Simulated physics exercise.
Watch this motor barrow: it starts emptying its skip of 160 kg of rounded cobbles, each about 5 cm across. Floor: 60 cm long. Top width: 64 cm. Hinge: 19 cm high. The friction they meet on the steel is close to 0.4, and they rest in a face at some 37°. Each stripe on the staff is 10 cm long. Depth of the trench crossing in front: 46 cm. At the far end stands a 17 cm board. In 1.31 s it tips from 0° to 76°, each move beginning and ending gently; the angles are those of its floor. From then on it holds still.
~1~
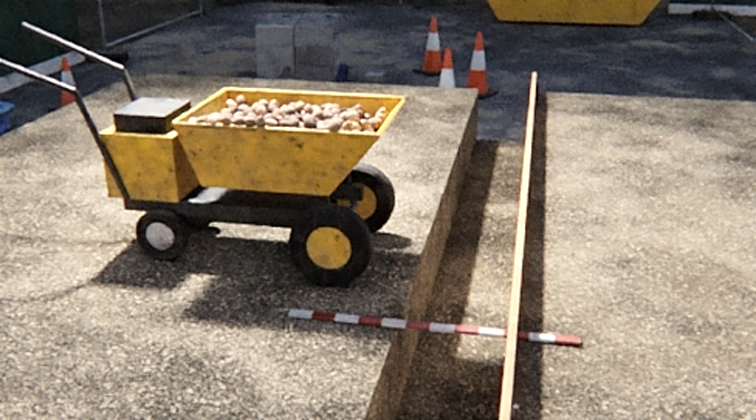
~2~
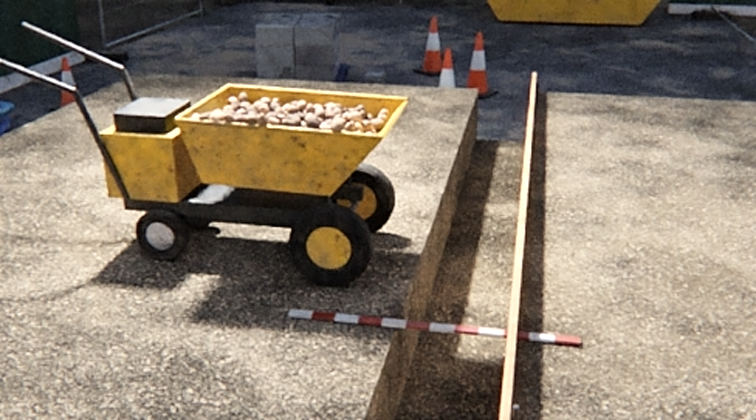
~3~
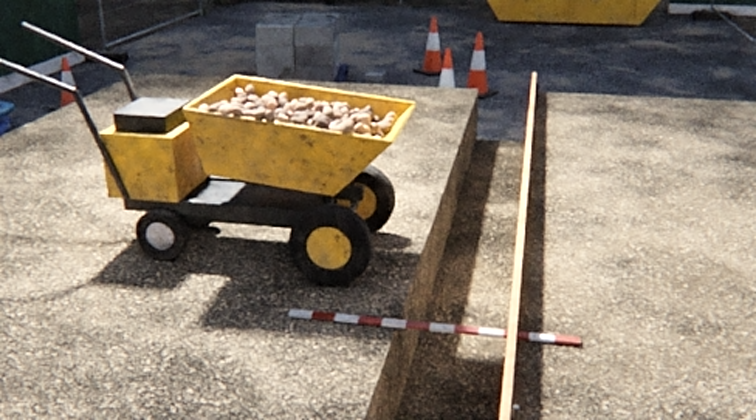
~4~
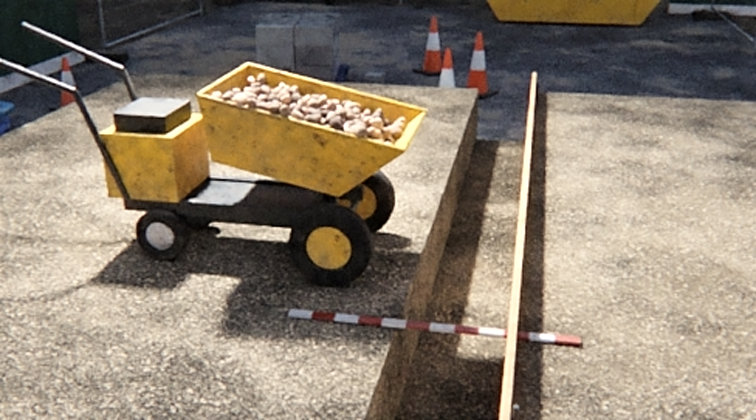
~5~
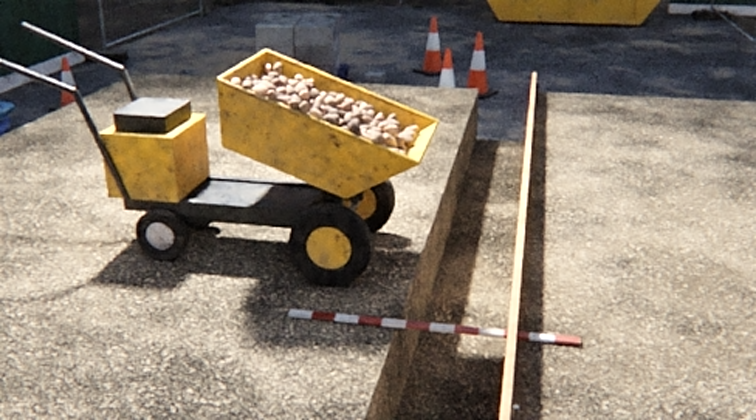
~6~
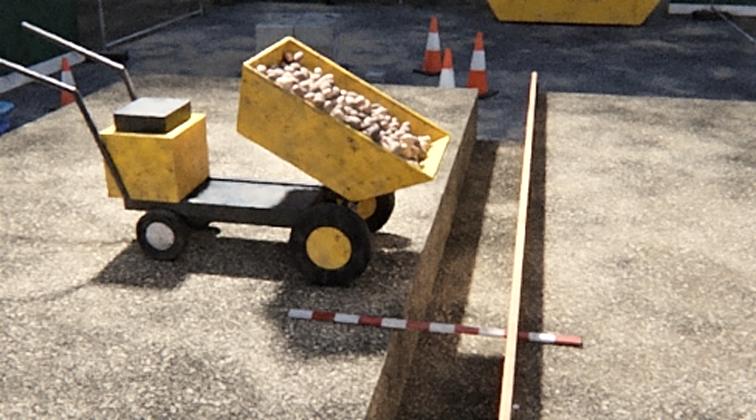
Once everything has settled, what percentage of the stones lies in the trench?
I would say 96 percent.
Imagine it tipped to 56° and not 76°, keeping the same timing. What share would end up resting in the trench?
It would come to about 55 percent.
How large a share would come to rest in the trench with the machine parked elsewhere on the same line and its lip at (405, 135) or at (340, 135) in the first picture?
Close to 70 percent in the first case, 100 percent in the second.
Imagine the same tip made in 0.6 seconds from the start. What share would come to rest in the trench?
Around 80 per cent would end in the trench.
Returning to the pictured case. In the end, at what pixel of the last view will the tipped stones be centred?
Around (476, 334).
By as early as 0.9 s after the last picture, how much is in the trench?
Something like 50 in a hundred.
Then, 0.4 s after the last picture the floor is at 64°, 99 % in the skip, 1 % in the trench; the foremost stones are at (485, 247).
Then, 0.9 s after the last picture the floor is at 76°, 46 % in the skip, 51 % in the trench, 3 % past the trench; the foremost stones are at (580, 269).
Then, 1.2 s after the last picture the floor is at 76°, 12 % in the skip, 84 % in the trench, 4 % past the trench; the foremost stones are at (660, 279).
Then, 3.2 s after the last picture the floor is at 76°, 0 % in the skip, 96 % in the trench, 4 % past the trench; the foremost stones are at (706, 281).
